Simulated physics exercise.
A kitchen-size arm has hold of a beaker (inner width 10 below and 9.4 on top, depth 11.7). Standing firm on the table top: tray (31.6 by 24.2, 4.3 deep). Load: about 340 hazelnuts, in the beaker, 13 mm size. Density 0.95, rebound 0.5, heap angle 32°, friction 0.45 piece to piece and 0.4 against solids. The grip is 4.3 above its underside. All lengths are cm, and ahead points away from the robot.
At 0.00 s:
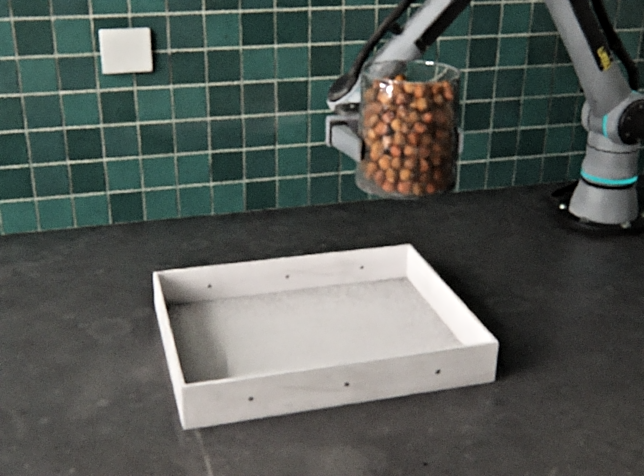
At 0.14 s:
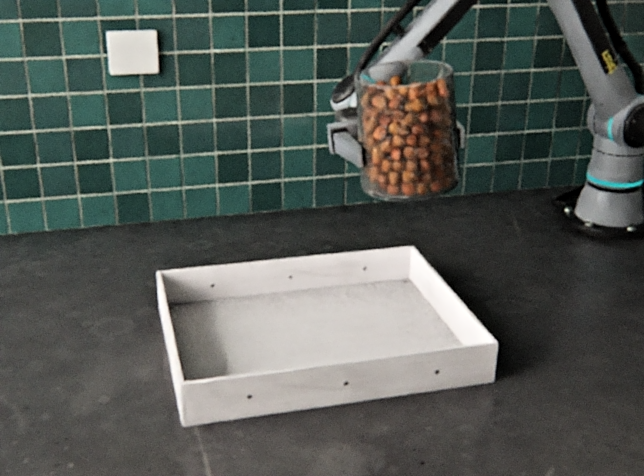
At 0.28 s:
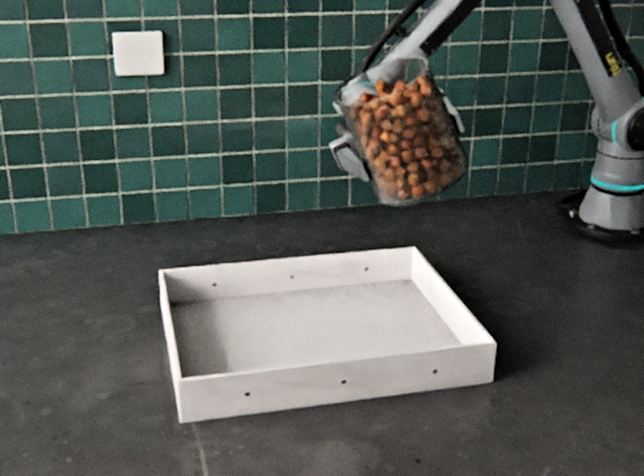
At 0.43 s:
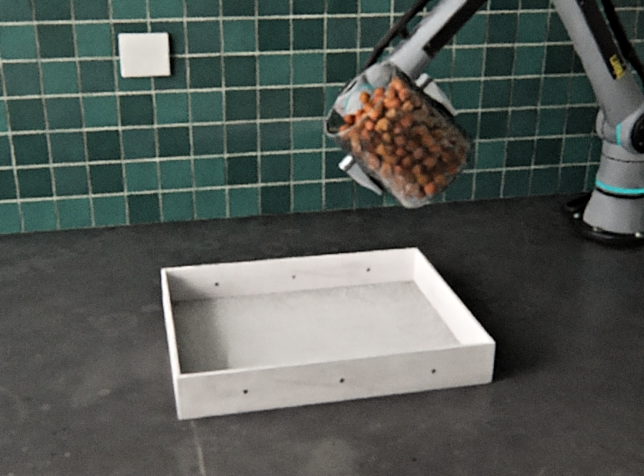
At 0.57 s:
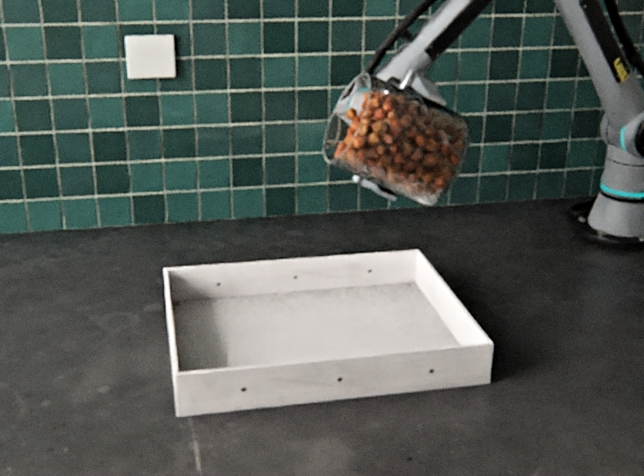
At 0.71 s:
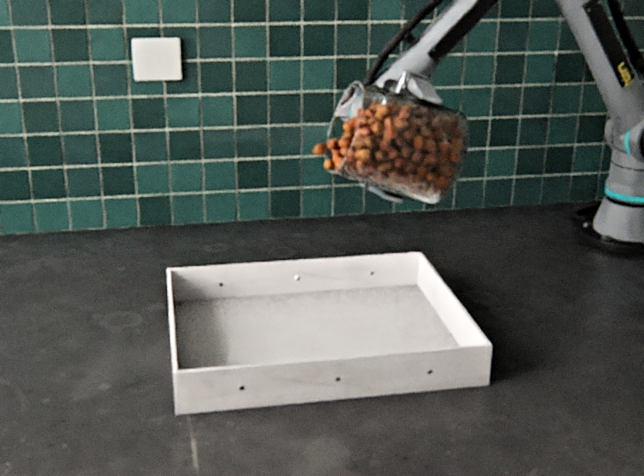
A grey robot arm at the upper right holds a clear beaker filled with brown hazelnuts above a dark countertop, seen from slightly above against green wall tiles. A shallow white tray sits empty below, and a white square plate is on the wall at upper left. The arm tilts the beaker leftward until nuts crowd its rim, while the view drifts slightly.
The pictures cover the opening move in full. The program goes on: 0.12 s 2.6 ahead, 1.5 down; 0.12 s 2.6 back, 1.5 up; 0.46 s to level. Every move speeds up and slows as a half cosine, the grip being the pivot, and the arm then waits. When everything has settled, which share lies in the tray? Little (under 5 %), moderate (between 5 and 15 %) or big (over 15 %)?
Share in the tray: Moderate (between 5 and 15 %).
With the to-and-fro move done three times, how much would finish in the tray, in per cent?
Then about 15 per cent.
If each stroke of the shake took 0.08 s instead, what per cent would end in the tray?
It would be near 10 per cent.
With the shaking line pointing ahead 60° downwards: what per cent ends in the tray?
Some 5 per cent.
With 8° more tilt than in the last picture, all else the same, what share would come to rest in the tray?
It would be near 15 per cent.
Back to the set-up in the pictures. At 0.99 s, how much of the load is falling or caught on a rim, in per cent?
Roughly 6 per cent.
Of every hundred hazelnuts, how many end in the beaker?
Roughly 90 per cent.
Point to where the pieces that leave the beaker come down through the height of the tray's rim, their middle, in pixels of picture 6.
Around (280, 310).
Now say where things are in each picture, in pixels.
The first frame shows the beaker middle at (408, 129), level; upper third of the load around (405, 106), from x 365 to 450, top at y 80; 339 in the beaker.
The second frame shows the beaker middle at (407, 130), tilted 7° forward; upper third of the load around (409, 107), from x 365 to 450, top at y 85.
The third frame shows the beaker middle at (403, 132), tilted 25° forward; upper third of the load around (403, 111), from x 355 to 455, top at y 80.
The fourth frame shows the beaker middle at (399, 135), tilted 46° forward; upper third of the load around (400, 116), from x 345 to 460, top at y 85.
The fifth frame shows the beaker middle at (396, 140), tilted 64° forward; upper third of the load around (399, 120), from x 340 to 460, top at y 95.
The sixth frame shows the beaker middle at (396, 143), tilted 71° forward; upper third of the load around (403, 125), from x 320 to 460, top at y 105; 339 in the beaker.
After 0.99 s, tilted 70° forward, highest piece 26 above the table; 314 in the beaker, 5 in the tray, 20 in flight or on a rim.
After 1.27 s, tilted 15° forward, highest piece 29 above the table; 308 in the beaker, 30 in the tray, 1 in flight or on a rim.
After 1.61 s, level, highest piece 29 above the table; 308 in the beaker, 30 in the tray, 1 on the table or floor.
After 2.66 s, level, highest piece 29 above the table; 308 in the beaker, 30 in the tray, 1 on the table or floor.
In the end, 308 in the beaker, 30 in the tray, 1 on the table or floor. That is 9 % in the tray.
